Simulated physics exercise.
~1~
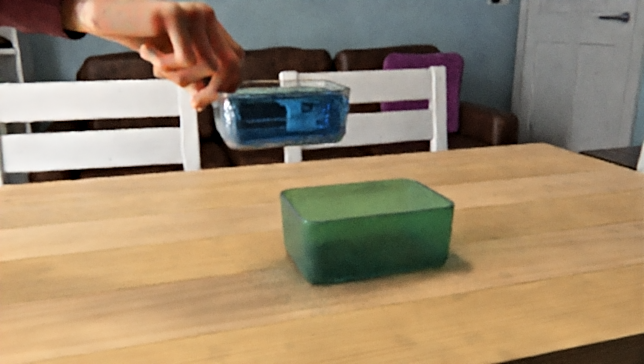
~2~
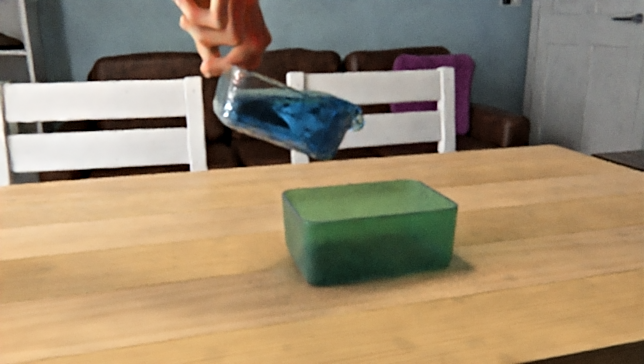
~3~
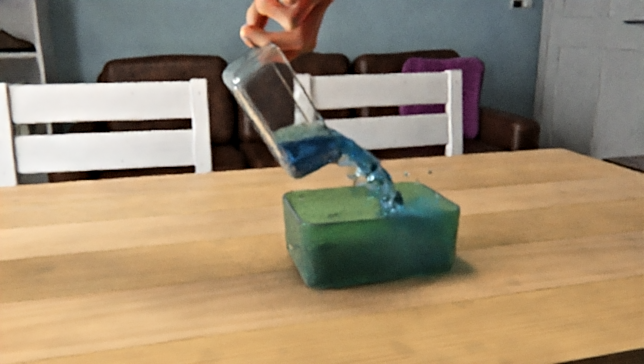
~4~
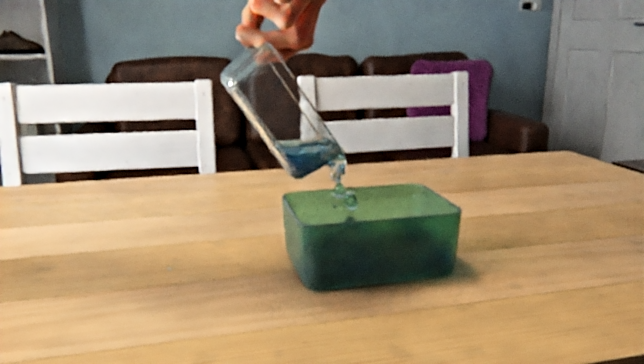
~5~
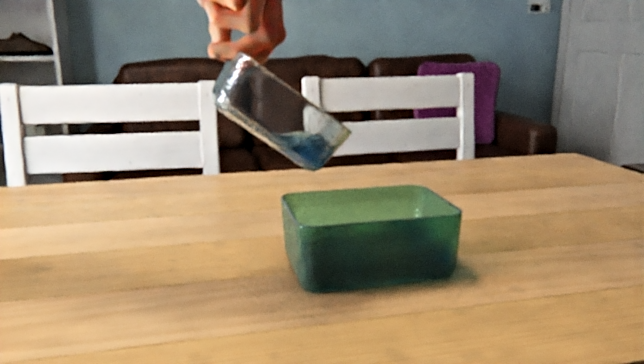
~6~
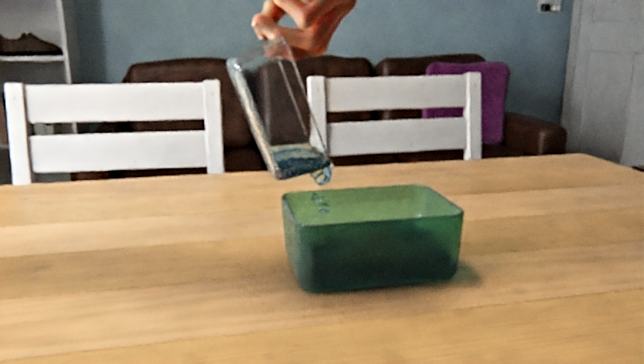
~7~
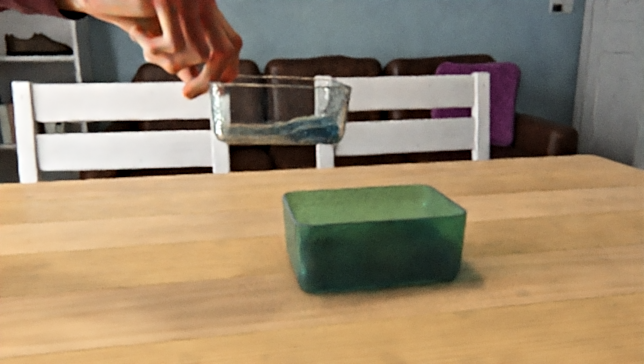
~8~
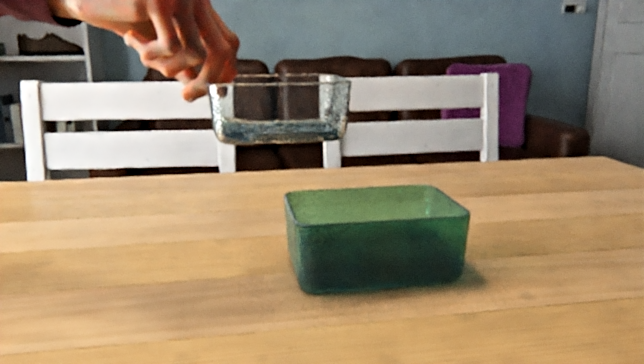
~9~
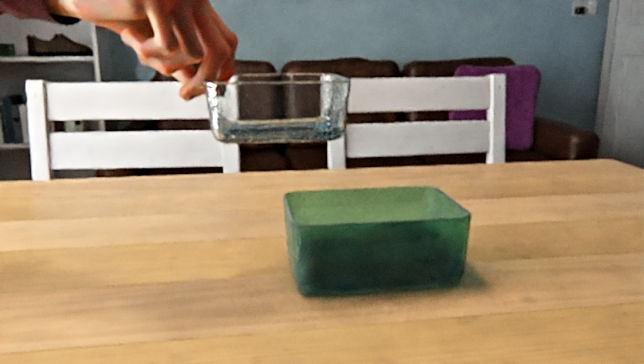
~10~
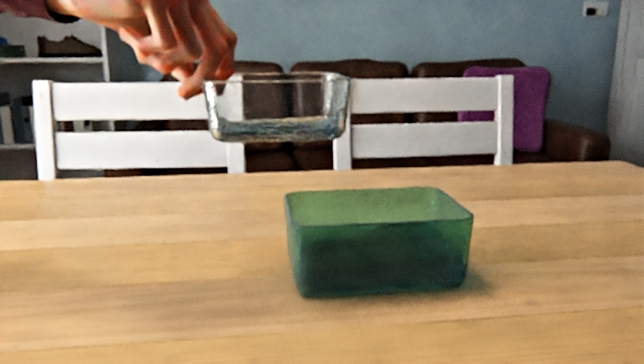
The clip opens on a hand holding a clear oblong tub of blue water above an empty, translucent green food box on a wooden table, with white chairs and a brown sofa behind. The hand tips the tub down to the right, and the water rushes out into the box in a splashing stream. As the flow thins, the tub eases partway back, then tilts again more steeply, letting a last trickle fall. Finally the hand levels the tub, leaving it nearly empty above the box, which now holds darker-looking liquid.
